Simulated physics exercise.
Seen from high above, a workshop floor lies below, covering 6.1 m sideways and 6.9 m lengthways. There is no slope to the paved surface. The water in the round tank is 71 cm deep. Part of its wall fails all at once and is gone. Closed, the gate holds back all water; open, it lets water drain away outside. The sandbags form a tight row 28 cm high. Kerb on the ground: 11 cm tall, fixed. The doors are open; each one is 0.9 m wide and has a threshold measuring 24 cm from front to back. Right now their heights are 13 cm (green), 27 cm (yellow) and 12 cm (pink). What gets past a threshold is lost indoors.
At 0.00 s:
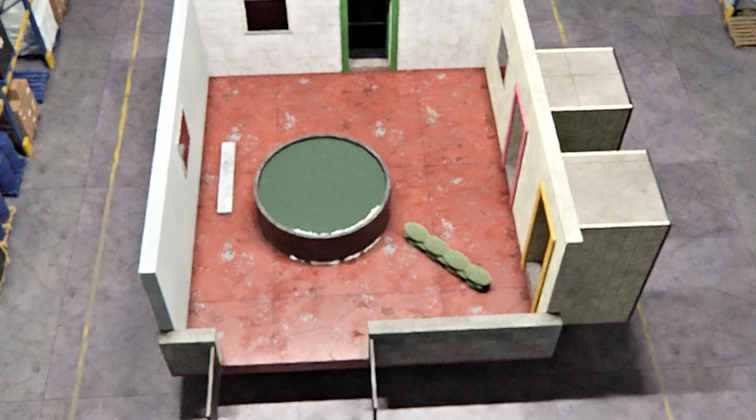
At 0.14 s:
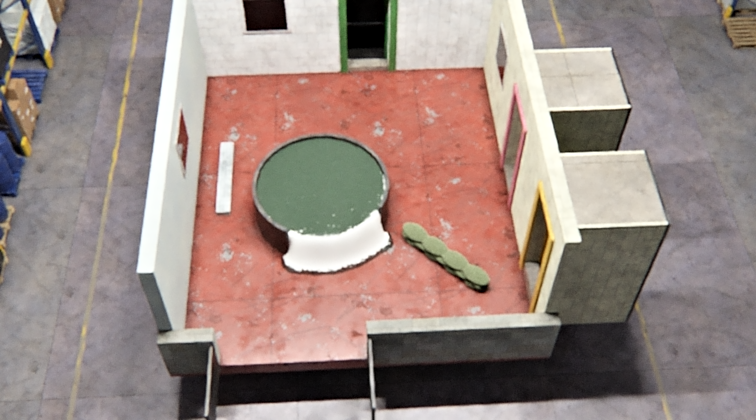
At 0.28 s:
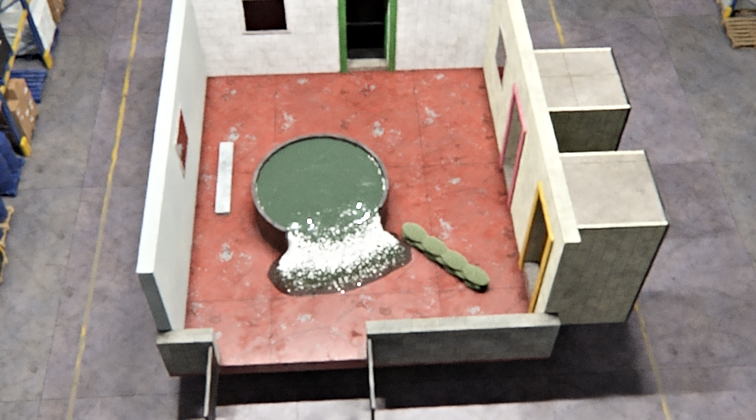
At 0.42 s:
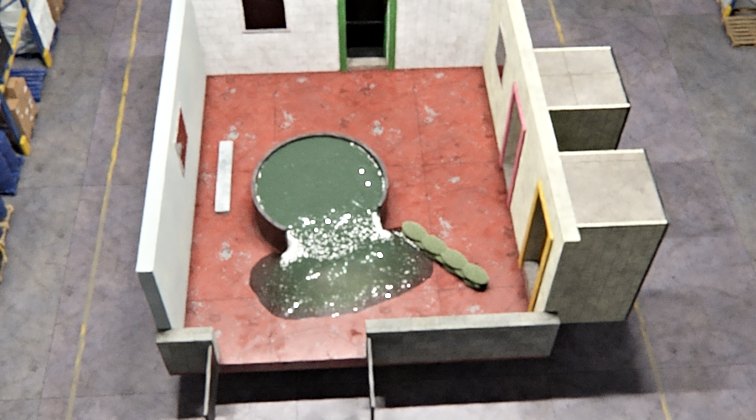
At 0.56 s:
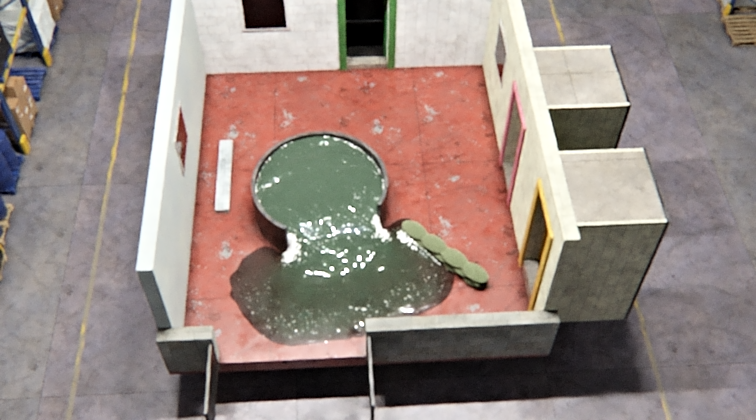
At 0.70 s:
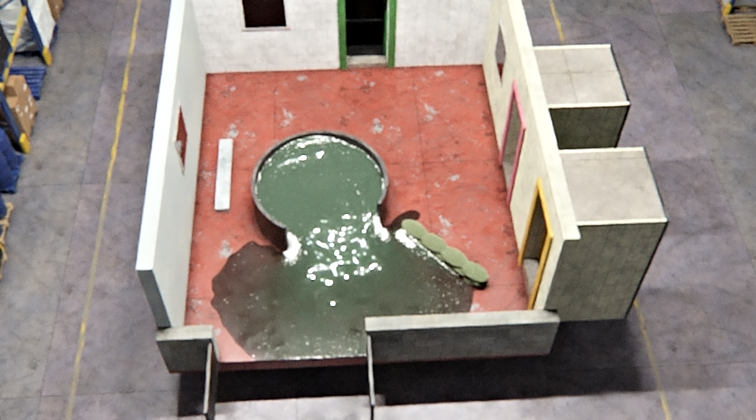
In a roofless, red-floored room inside a workshop, a round tank of green water sat still until its near side gave way, and water poured out, foaming and spreading in a dark, widening pool.
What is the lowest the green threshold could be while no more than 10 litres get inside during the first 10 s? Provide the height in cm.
About 6 cm.
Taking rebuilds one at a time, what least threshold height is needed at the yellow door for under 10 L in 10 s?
Yellow - roughly 29 cm.
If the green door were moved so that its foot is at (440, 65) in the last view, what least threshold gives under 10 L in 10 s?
About 9.5 cm.
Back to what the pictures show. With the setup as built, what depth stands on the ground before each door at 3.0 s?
Green 0, yellow 29, pink 4 cm.
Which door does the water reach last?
Answer: Green door.
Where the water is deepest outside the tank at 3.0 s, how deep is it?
Max depth: About 36 cm.
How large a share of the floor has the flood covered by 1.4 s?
Close to 25 per cent is wet.
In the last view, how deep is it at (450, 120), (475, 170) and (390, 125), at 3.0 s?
Roughly 0, then 4, then 0 cm.
After 1.4 s water covers 25 % of the floor, deepest (42 cm) near (382, 342); it has not reached the green door.
After 3.0 s water covers 40 % of the floor, deepest (36 cm) near (527, 335); it has not reached the green door.
After 10.0 s water covers 90 % of the floor, deepest (7 cm) near (222, 97); 5 cm at the green door, 0 litres in over its 13 cm threshold.
At the green door as built, the water arrived by 4.8 s and peaked near 10 cm at 5.4 s.
Run again over the same 10 s with other heights there, 14 litres in over 5.5 cm, 7 litres over 6.5 cm. The limit of 10 litres is kept from about 6 cm up.
